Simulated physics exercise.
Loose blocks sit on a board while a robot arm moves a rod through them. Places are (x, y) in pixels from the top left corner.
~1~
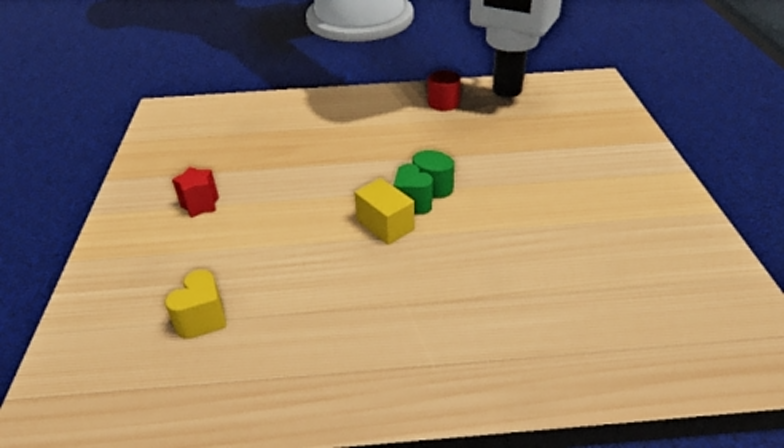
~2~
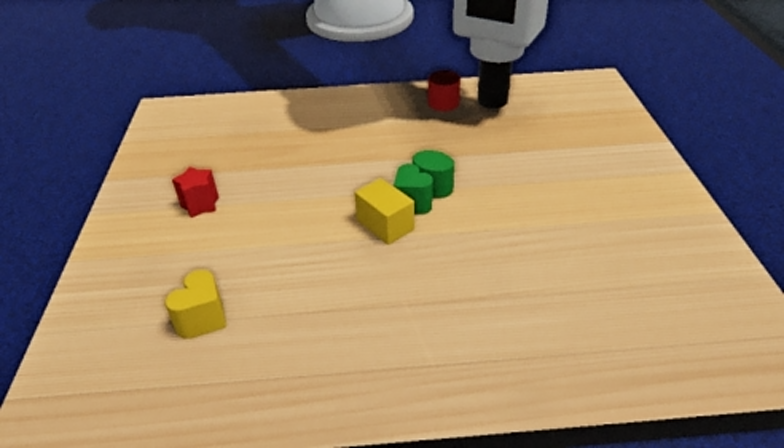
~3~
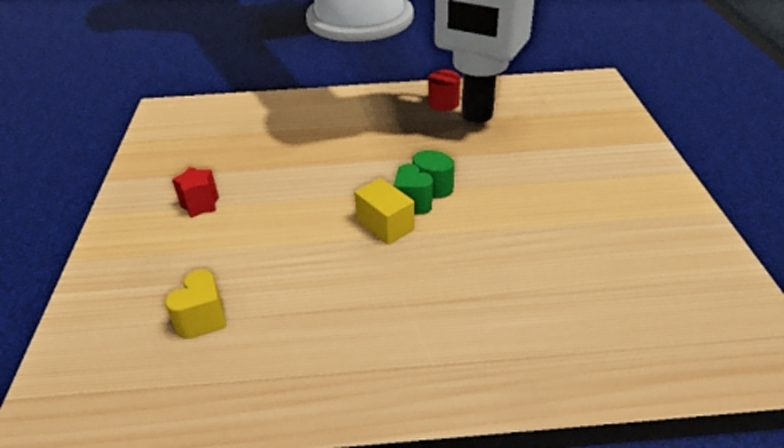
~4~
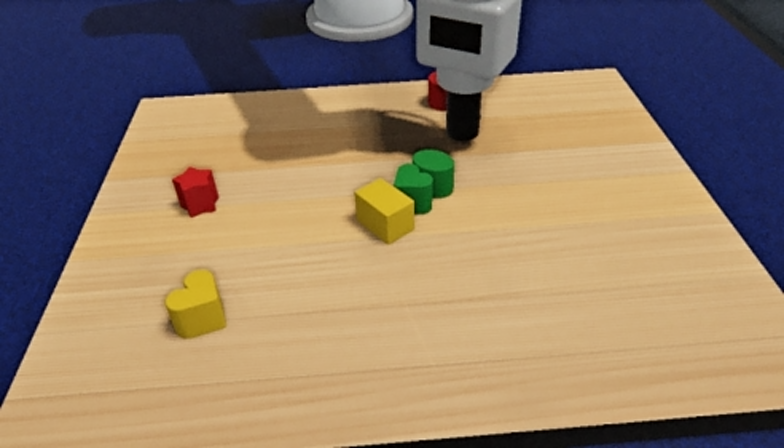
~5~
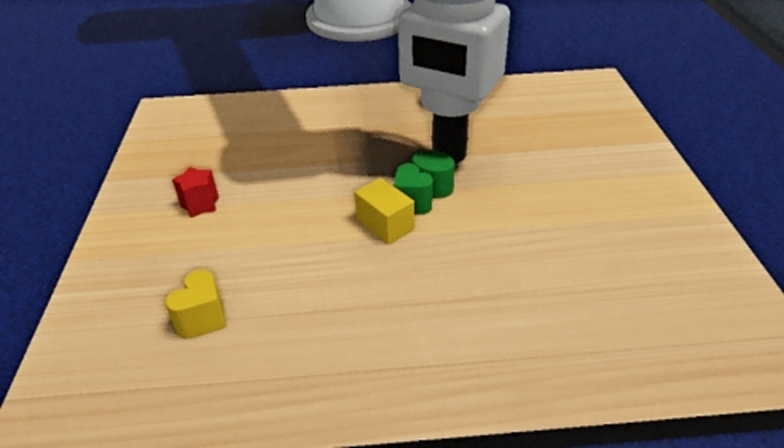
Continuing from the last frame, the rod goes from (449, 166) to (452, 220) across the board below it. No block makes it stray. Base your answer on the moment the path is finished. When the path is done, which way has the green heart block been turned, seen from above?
Prediction: Clockwise.
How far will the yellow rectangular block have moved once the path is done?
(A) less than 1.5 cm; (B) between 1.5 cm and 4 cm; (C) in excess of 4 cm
(B)
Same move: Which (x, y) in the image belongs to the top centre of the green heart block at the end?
Answer: (380, 188).
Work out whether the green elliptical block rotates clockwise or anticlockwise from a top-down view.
The block turns clockwise.
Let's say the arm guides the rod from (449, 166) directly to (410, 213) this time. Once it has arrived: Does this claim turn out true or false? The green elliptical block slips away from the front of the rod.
That statement is not accurate.
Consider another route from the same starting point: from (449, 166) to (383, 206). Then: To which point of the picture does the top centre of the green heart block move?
The centre of its top face lies at (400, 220).
The first path, step by step. Halfway along, rod (450, 182); yellow rectangular block (369, 204), turned 25° anticlockwise; green heart block (392, 186), turned 20° clockwise; green elliptical block (423, 178), turned 40° clockwise.
At the end, rod (452, 210); yellow rectangular block (361, 209), turned 15° anticlockwise; green heart block (380, 188), turned 50° clockwise; green elliptical block (413, 196), turned 95° clockwise.
